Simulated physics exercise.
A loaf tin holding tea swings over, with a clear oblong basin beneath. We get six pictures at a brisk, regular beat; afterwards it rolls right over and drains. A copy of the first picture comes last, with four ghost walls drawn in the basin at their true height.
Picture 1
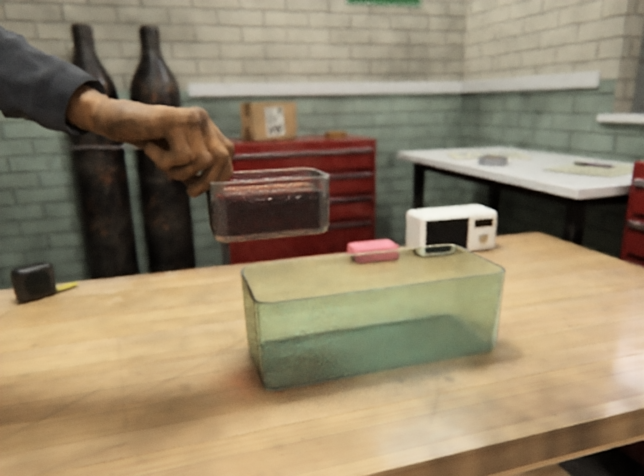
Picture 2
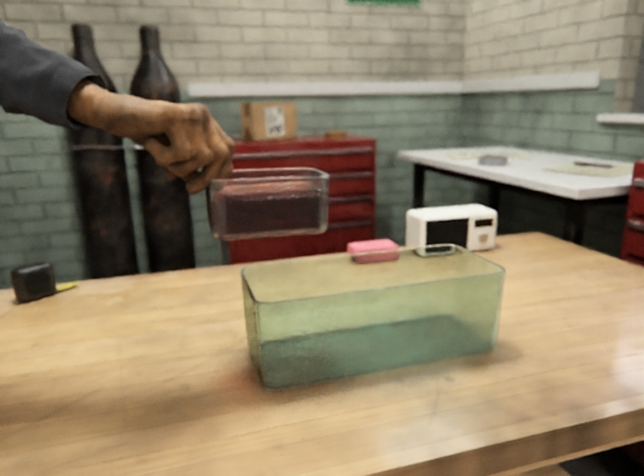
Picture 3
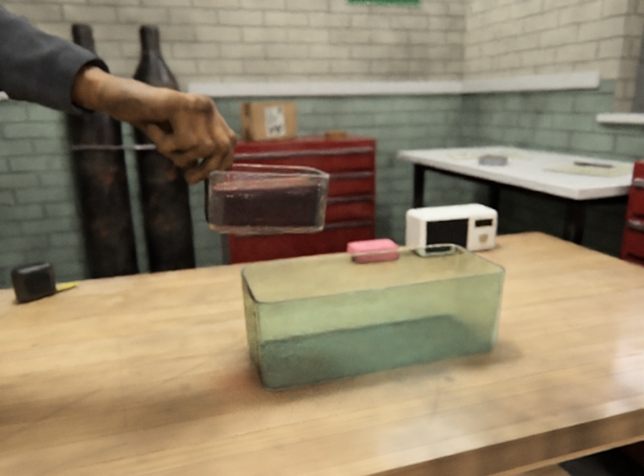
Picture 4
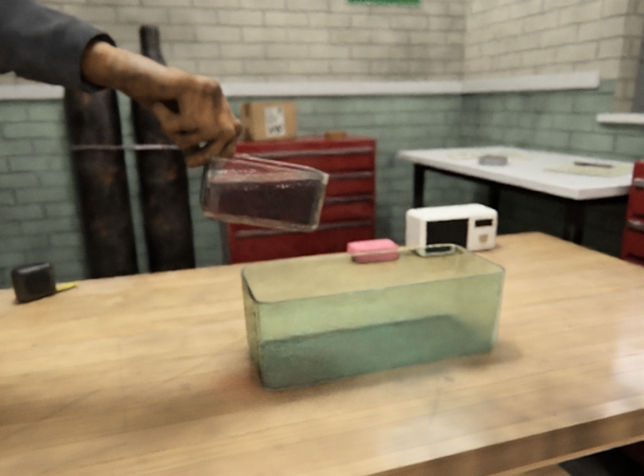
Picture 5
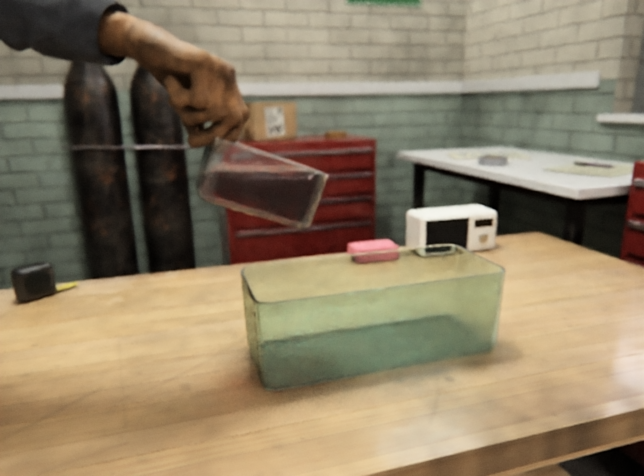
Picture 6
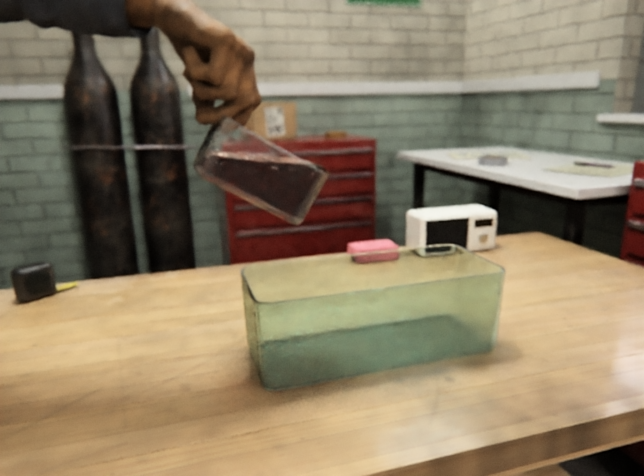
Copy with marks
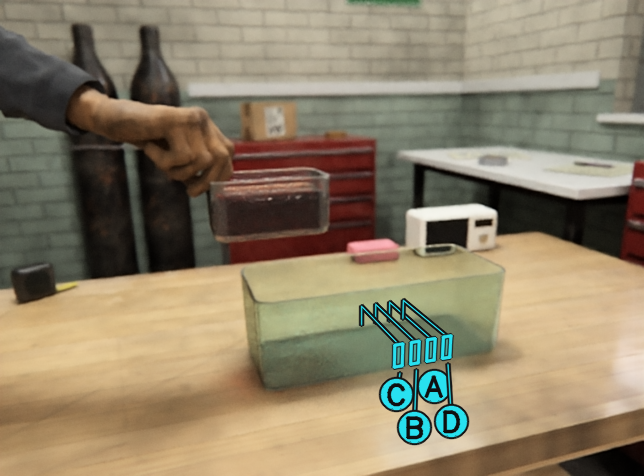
A hand held a clear container of dark tea level above a clear oblong basin on a wooden table, then gradually tilted it down to the right until tea just slipped over the lip.
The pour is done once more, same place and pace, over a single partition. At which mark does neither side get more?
I would pick place A.
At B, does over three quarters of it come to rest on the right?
No, it does not.
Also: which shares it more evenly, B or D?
That would be B.
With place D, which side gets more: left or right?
The left one.
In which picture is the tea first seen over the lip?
In picture 6.
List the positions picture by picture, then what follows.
Upright, lip at (319, 171); basin from (261, 389) to (494, 347); nothing has left yet.
Upright, lip at (319, 171); nothing has left yet.
Tipped about 6°, lip at (319, 171); nothing has left yet.
Tipped about 12°, lip at (319, 171); nothing has left yet.
Tipped about 21°, lip at (319, 171); nothing has left yet.
Tipped about 31°, lip at (319, 171); tea is over the lip, down to (319, 171).
On the marked copy, A at (432, 367); B at (416, 370); C at (400, 373); D at (448, 364).
If A is chosen, about 53 % ends left of the wall and 45 % right of it; 3 % is lost outside.
If B is chosen, about 36 % ends left of the wall and 62 % right of it.
If C is chosen, about 24 % ends left of the wall and 74 % right of it.
If D is chosen, about 81 % ends left of the wall and 17 % right of it.
